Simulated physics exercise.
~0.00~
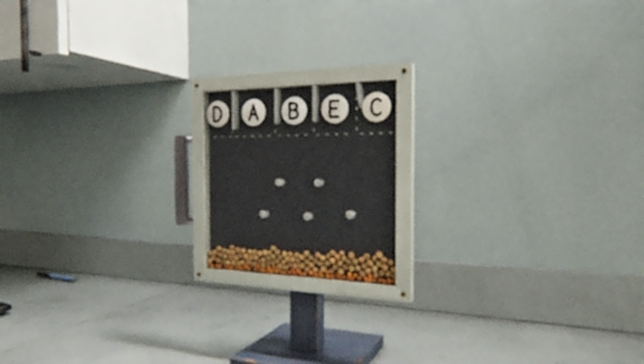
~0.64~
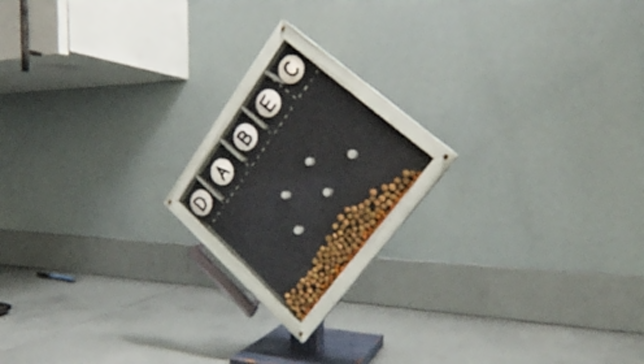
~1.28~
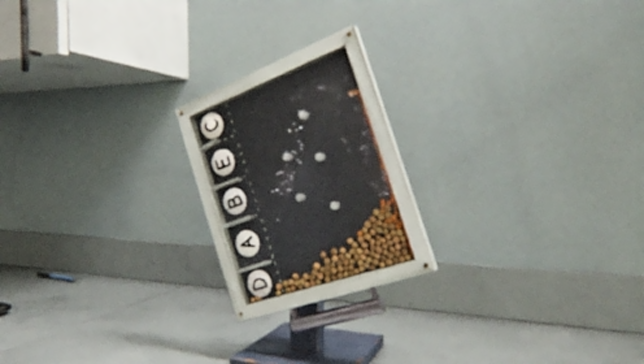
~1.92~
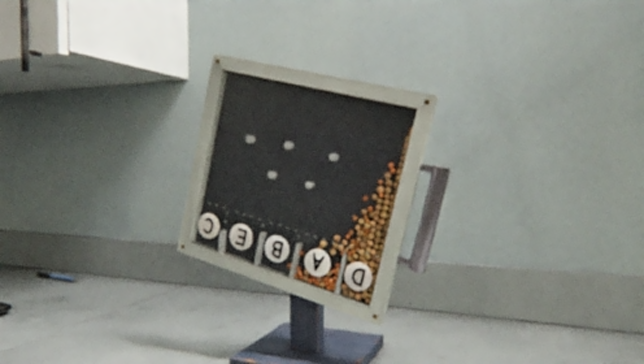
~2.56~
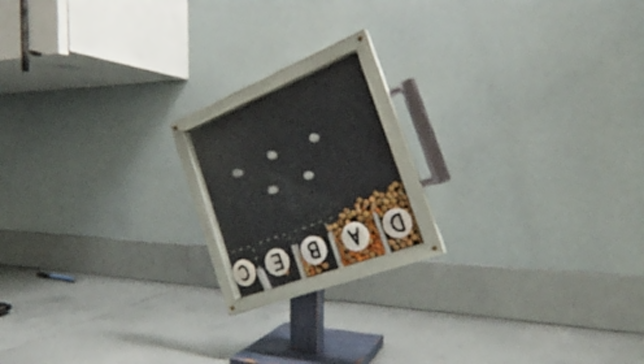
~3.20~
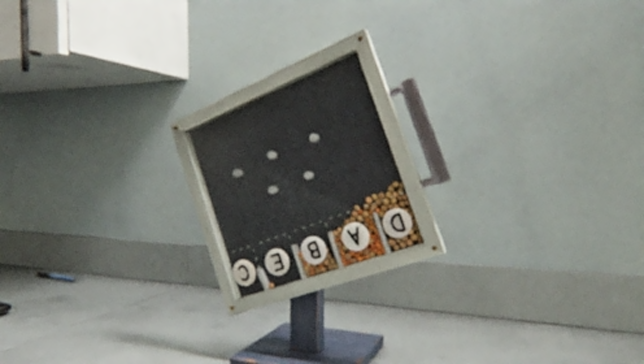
In this clip, a framed box on a stand, with five lettered pockets and wooden beads inside, turns anticlockwise past upside down, spilling beads into the pockets, and stops tilted with most in pocket A, fewer in D, some in B, and E and C empty.
